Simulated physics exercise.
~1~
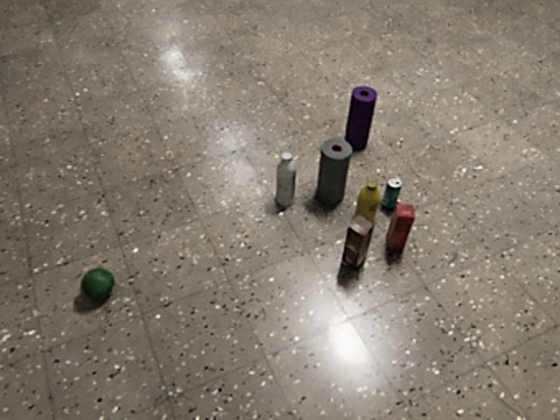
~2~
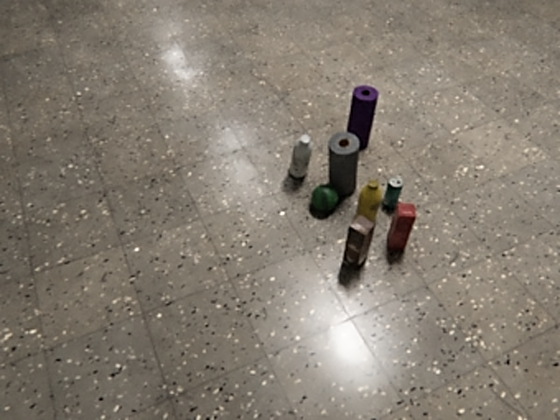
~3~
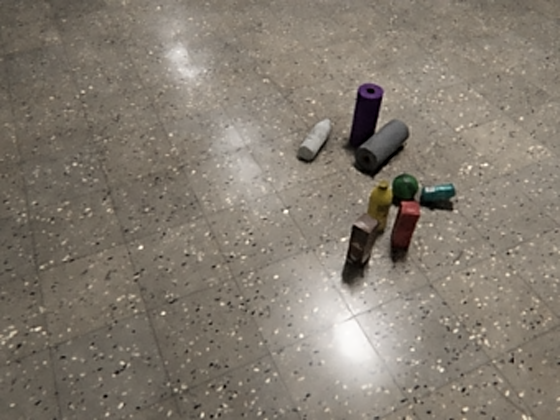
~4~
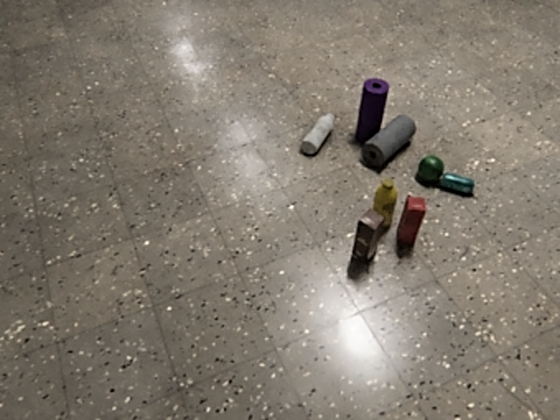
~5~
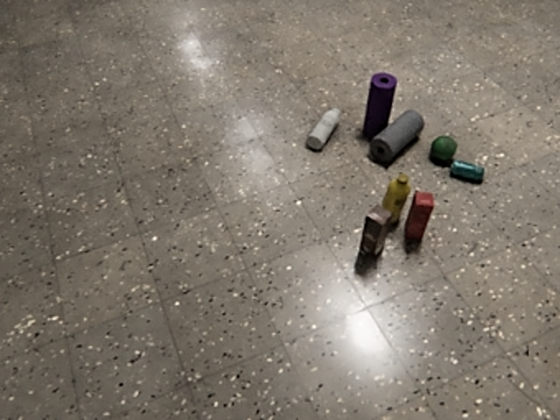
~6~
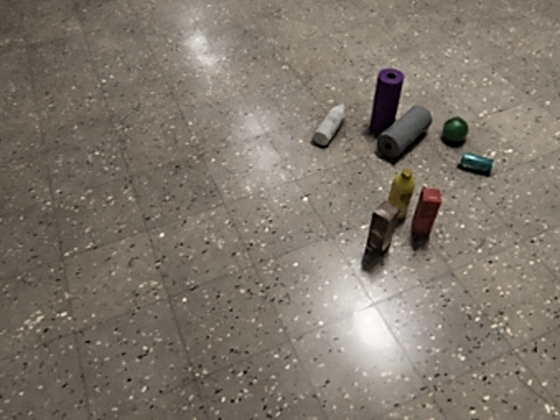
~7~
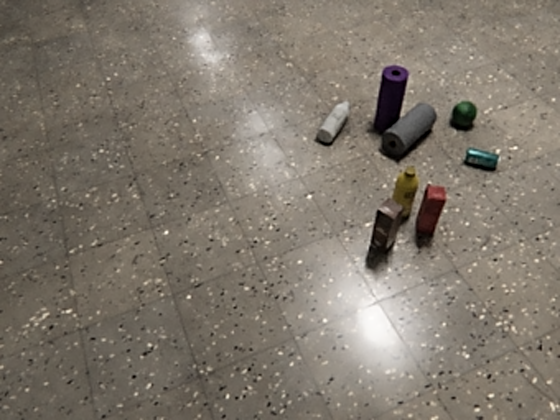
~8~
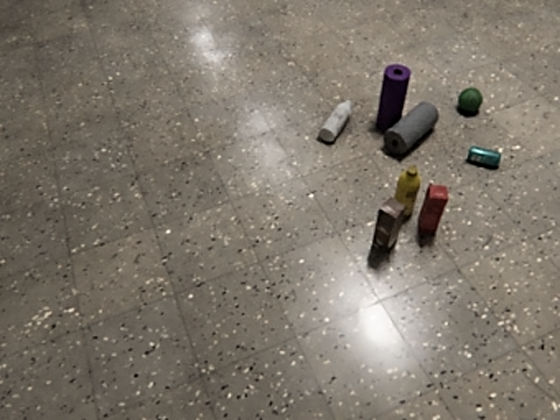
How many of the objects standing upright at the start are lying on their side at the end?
Three of them end up on their side, the white bottle, the grey roll and the turquoise can.
